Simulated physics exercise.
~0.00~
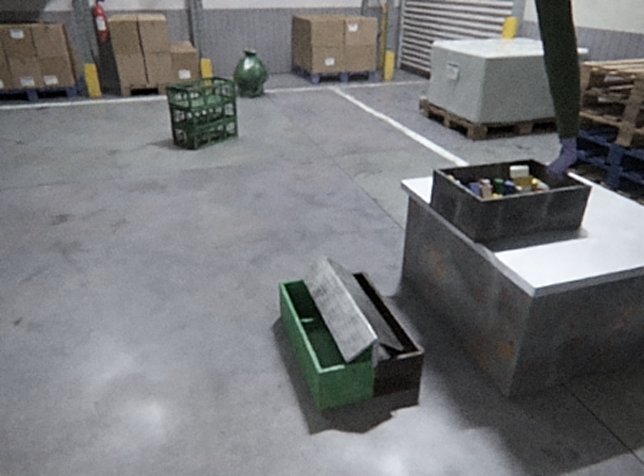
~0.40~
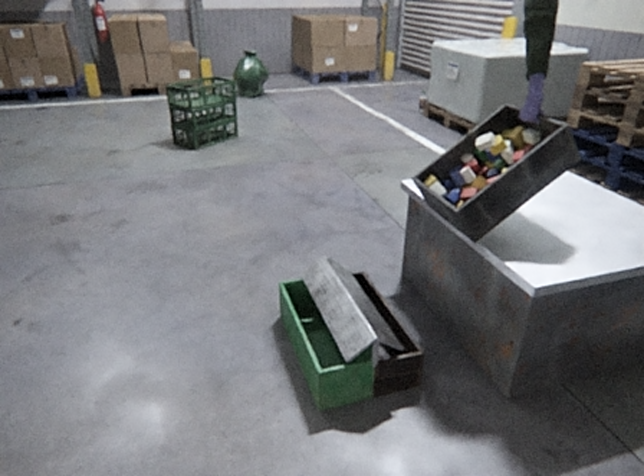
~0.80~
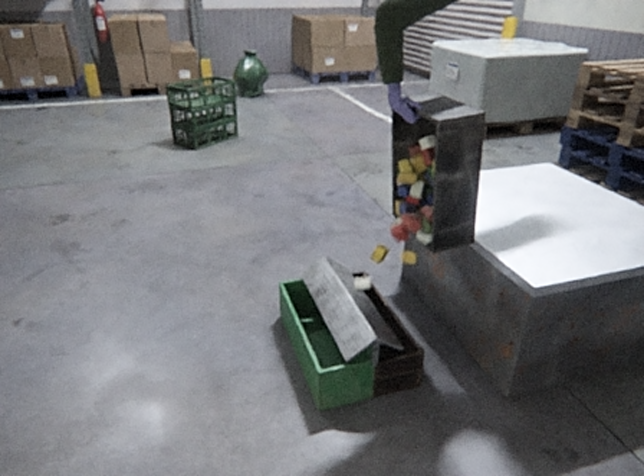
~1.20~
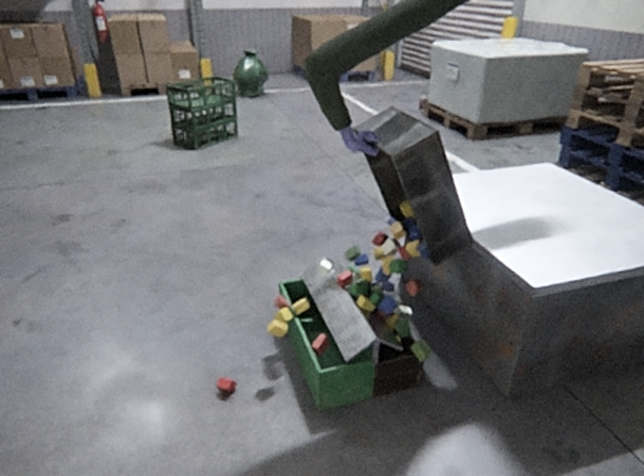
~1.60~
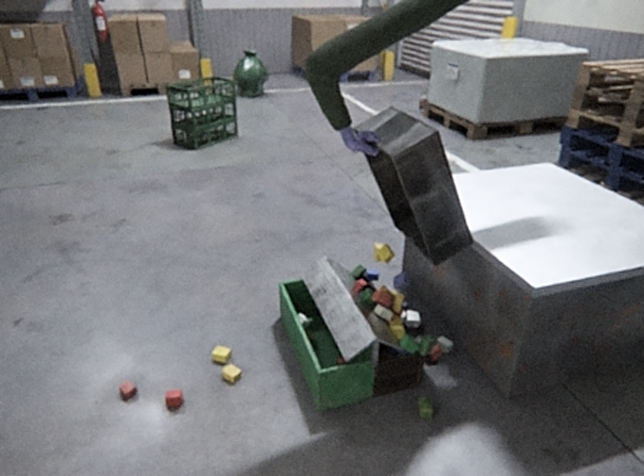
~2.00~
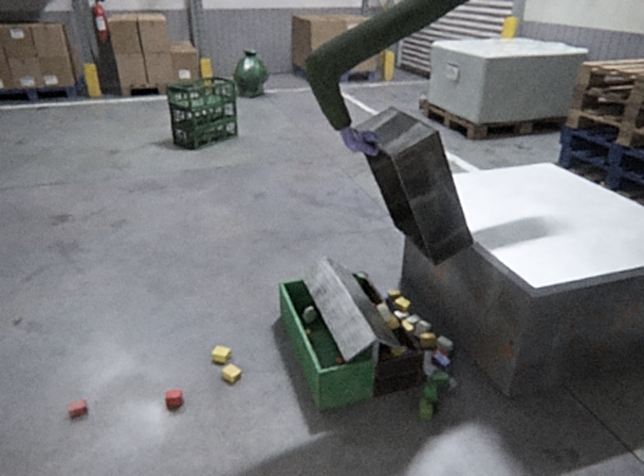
At the start, a gloved hand holds the back of a black box of colourful toy bricks on a white-topped bench, with a green tub and a dark wooden tub on the floor below, a sloping ridge between them. The hand swings the box up and tips it toward the tubs. Bricks begin to spill as it stands on end, then pour down in a thick stream. Many land in the wooden tub, while some bounce off or tumble past the green tub. The box hangs still, tilted over, and the bricks settle, mostly in the wooden tub, with others heaped beside it near the bench, a few in the green tub and four scattered beyond.
